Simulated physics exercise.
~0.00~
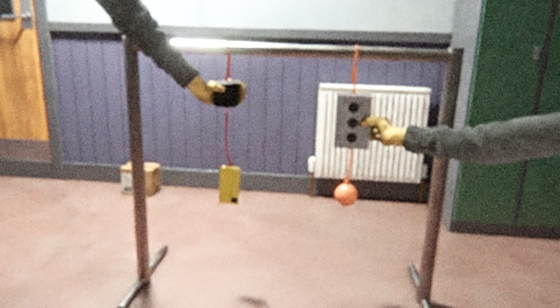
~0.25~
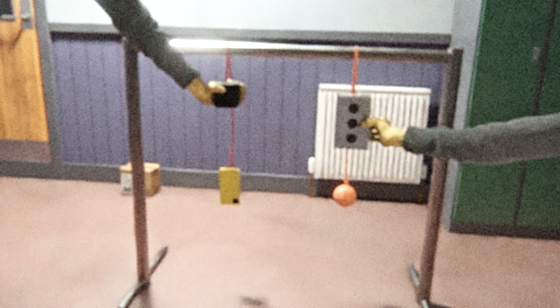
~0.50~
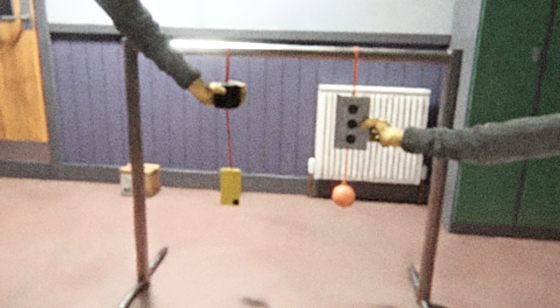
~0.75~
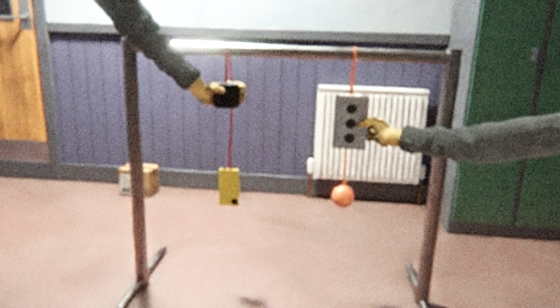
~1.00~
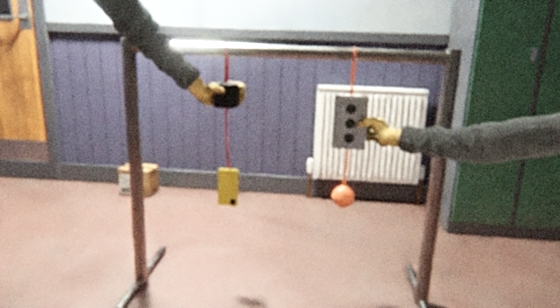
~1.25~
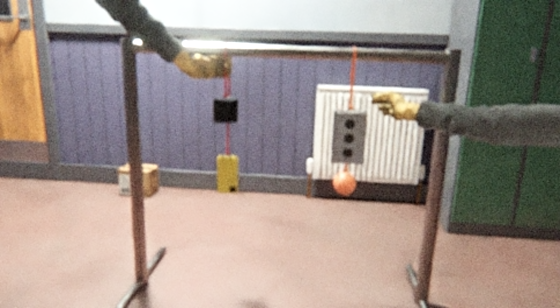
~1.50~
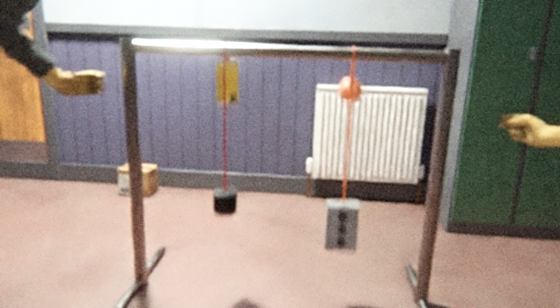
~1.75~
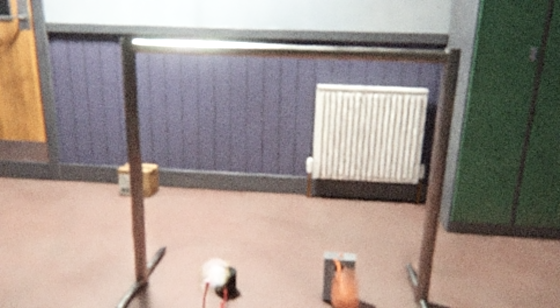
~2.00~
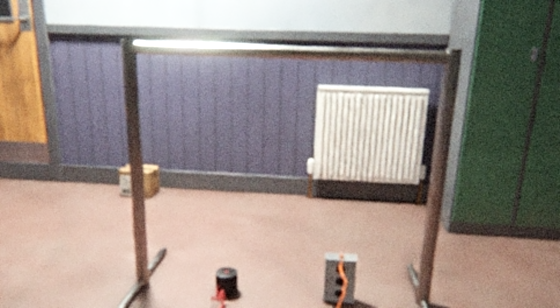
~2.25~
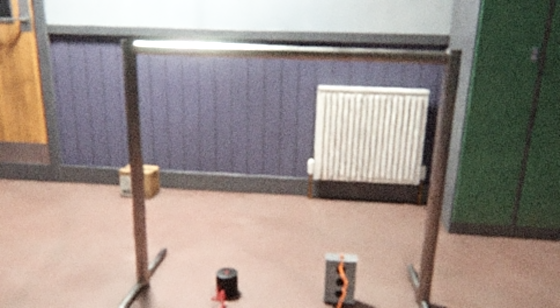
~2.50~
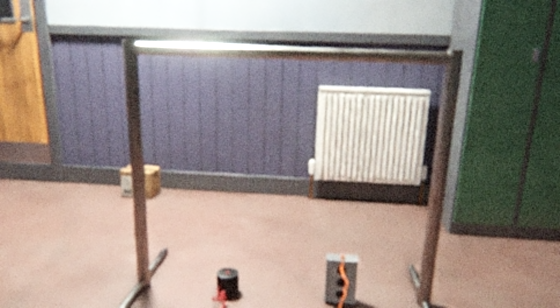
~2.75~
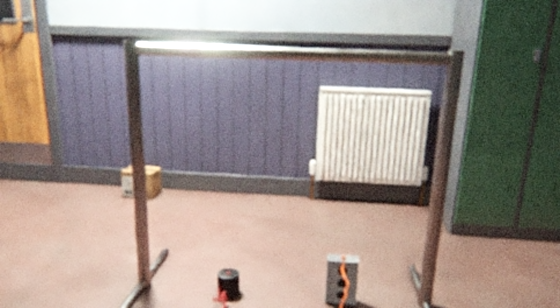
Gloved hands release a black object and a gray block, and both drop to the floor.
